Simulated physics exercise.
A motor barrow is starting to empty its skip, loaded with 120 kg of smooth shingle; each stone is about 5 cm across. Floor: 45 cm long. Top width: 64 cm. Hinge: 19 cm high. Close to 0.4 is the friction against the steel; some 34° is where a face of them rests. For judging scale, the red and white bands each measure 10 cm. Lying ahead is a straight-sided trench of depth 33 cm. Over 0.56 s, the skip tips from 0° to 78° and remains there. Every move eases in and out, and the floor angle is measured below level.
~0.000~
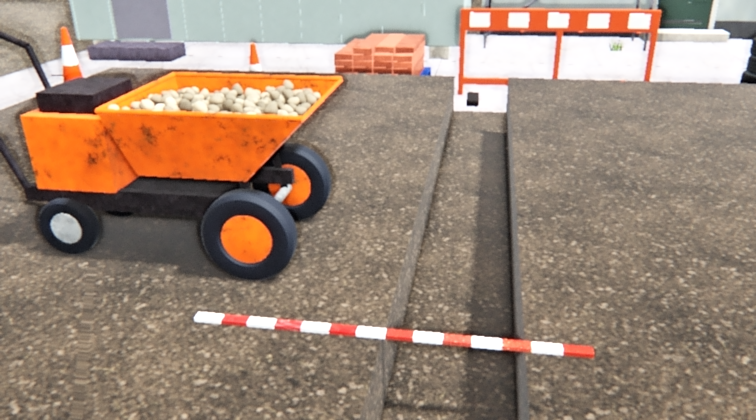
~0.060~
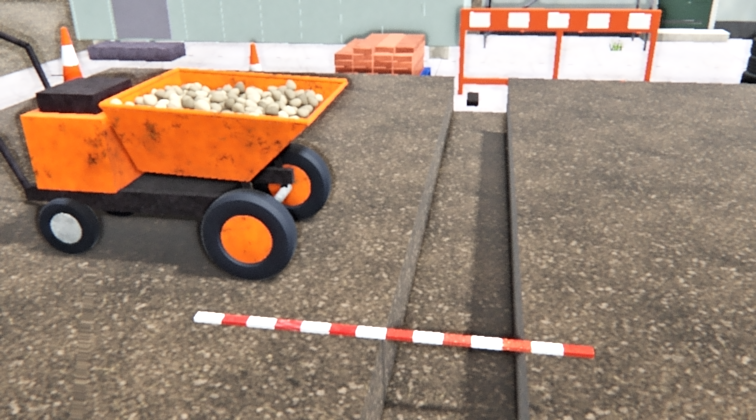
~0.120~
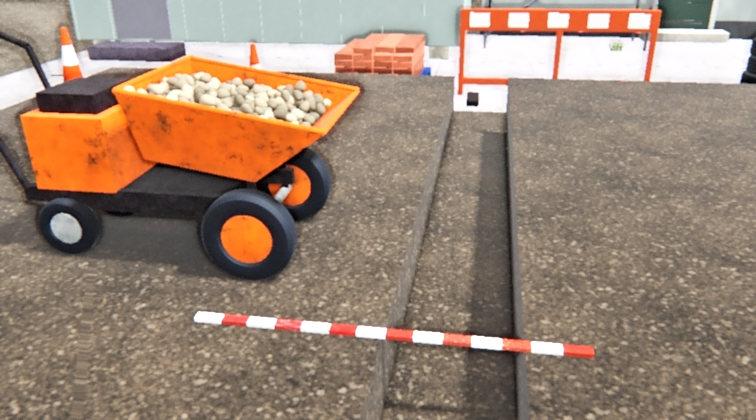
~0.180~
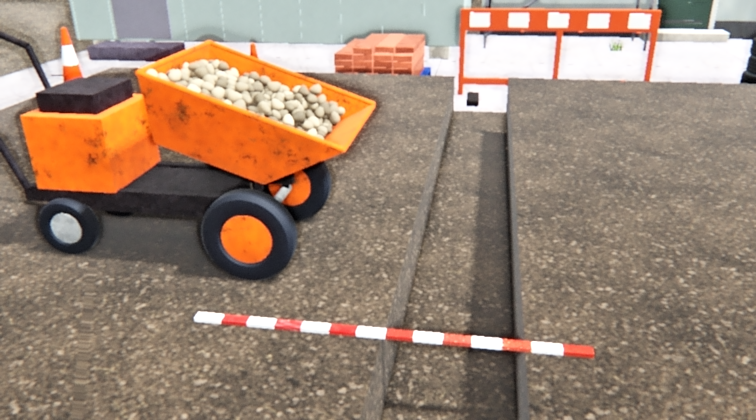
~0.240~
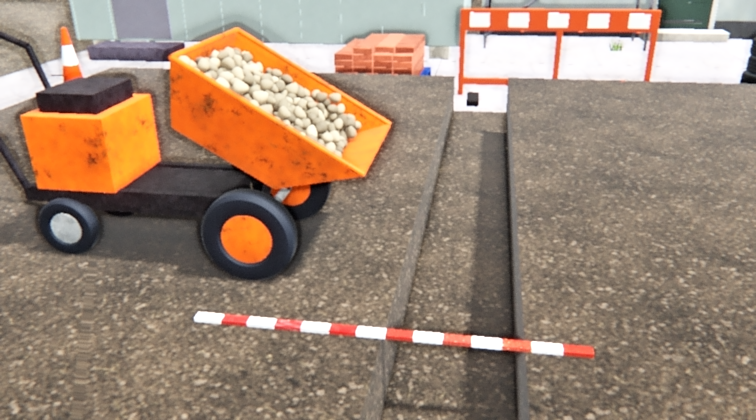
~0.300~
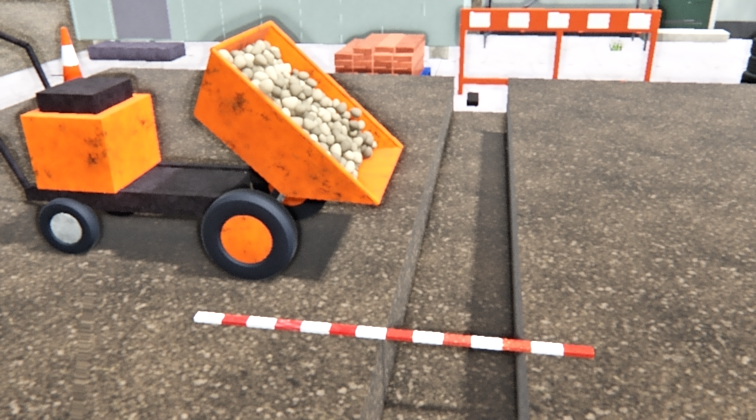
On a building site, an orange barrow's stone-filled skip tilts steeply toward a trench.
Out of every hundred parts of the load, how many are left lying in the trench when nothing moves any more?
Around 100 in every hundred.
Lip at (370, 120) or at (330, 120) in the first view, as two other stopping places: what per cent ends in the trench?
Roughly 80 percent for the first, and 100 percent for the second.
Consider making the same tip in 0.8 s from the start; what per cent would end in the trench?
Something close to 100 per cent.
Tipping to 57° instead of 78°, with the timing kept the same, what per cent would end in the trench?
It would be near 100 per cent.
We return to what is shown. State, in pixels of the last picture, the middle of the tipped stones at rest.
I'd point somewhere around (472, 314).
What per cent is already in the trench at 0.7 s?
By then, around 55 percent.
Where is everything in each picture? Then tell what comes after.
Lip at (302, 119), floor tilted 0°, highest stones at (239, 95), in the first frame.
The skip is at 2°, its lip at (308, 122); the top of the load is at (205, 95); the stones move at 0.5 m/s on average, in the second frame.
Lip at (324, 133), floor tilted 9°, highest stones at (187, 83); the stones move at 1.0 m/s on average, in the third frame.
The skip is at 19°, its lip at (344, 150); the top of the load is at (203, 69); the stones move at 1.4 m/s on average, in the fourth frame.
The skip is at 31°, its lip at (363, 175); the top of the load is at (228, 59); the stones move at 1.6 m/s on average, in the fifth frame.
The skip is at 43°, its lip at (378, 203); the top of the load is at (260, 52); the stones move at 1.7 m/s on average, in the sixth frame.
After 0.4 s the floor is at 66°; 100 % in the skip; the foremost stones are at (398, 204).
After 0.7 s the floor is at 78°; 43 % in the skip, 56 % in the trench; the foremost stones are at (493, 312).
After 1.0 s the floor is at 78°; 0 % in the skip, 100 % in the trench; the foremost stones are at (516, 275).
After 3.0 s the floor is at 78°; 0 % in the skip, 100 % in the trench; the foremost stones are at (520, 303).
